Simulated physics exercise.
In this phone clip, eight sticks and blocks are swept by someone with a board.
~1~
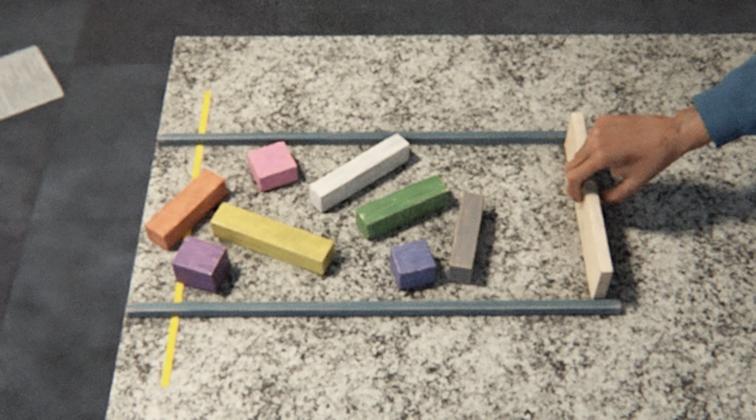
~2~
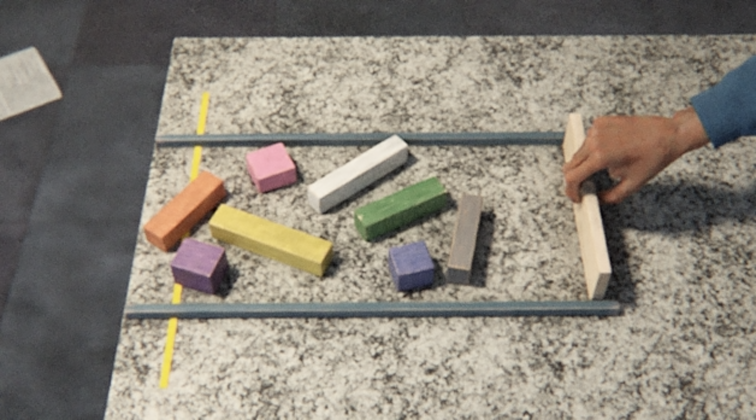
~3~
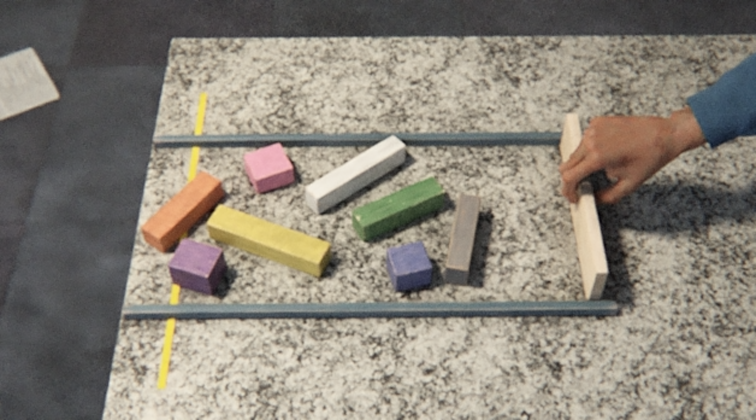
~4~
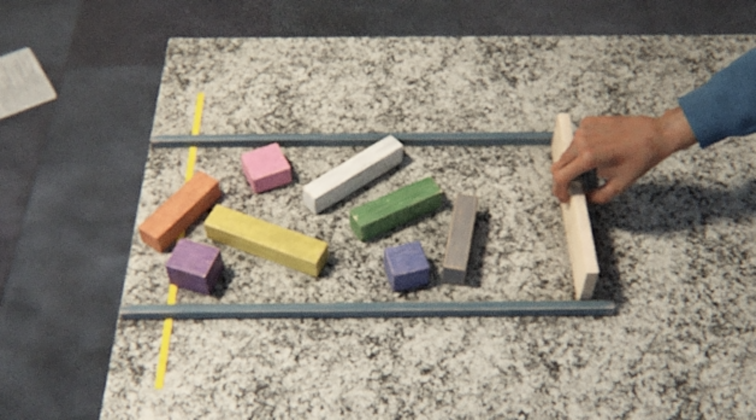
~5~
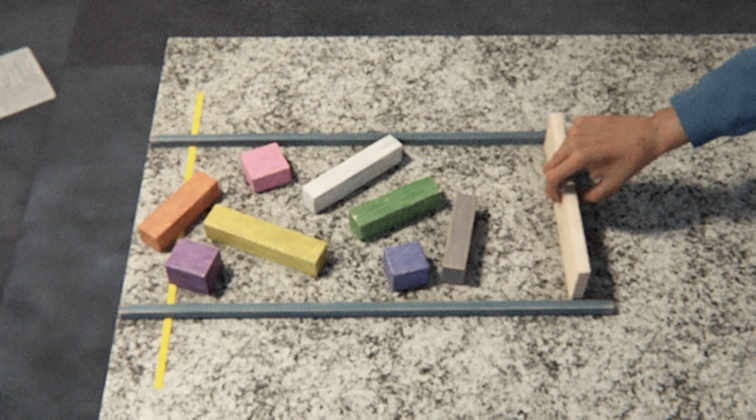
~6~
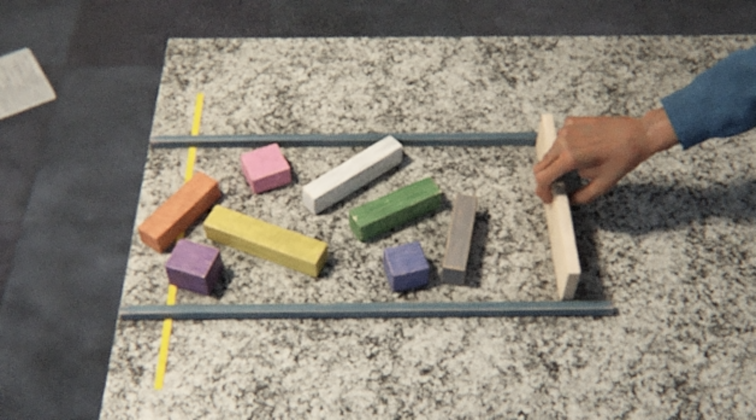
A hand slid a pale wooden board a short way left between two rails on a speckled countertop, while the eight colored sticks and blocks scattered near the yellow tape stayed put, untouched.
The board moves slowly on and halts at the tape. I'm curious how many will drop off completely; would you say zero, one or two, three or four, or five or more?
I would say three or four.
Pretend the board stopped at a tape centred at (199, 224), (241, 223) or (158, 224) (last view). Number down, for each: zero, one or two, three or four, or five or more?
In that order: Either three or four; just one or two; five or more.
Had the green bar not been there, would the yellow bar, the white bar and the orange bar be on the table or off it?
Final state: Yellow bar off, white bar in place, orange bar off.
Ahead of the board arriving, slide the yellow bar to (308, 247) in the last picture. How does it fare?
Lab note: It goes off the edge.
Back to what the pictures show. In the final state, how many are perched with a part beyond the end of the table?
3.
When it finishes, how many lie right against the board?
That makes 3.
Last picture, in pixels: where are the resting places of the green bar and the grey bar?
Final positions: Near (148, 207); near (165, 244).
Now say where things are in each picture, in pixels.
In the first picture, orange bar (187, 209); purple block (201, 264); pink block (273, 167); board (587, 203); tape (189, 222).
In the second picture, purple block (200, 266); grey bar (465, 238).
In the third picture, pink block (269, 168); blue block (409, 266).
In the fourth picture, orange bar (181, 211); board (574, 204).
In the fifth picture, purple block (194, 266); white bar (353, 174).
In the sixth picture, orange bar (180, 211); purple block (195, 267); pink block (266, 168); board (556, 204); tape (182, 224).
A little later, none off yet; orange bar at rest near (180, 211); purple block at rest near (195, 267); pink block at rest near (266, 168).
Next, none off yet; orange bar shifted about its own width near (134, 191); purple block at rest near (193, 268); pink block shifted about its own width near (233, 161).
When it is over, the number that fall off is three or four; down, yellow bar, pink block, purple block and orange bar.
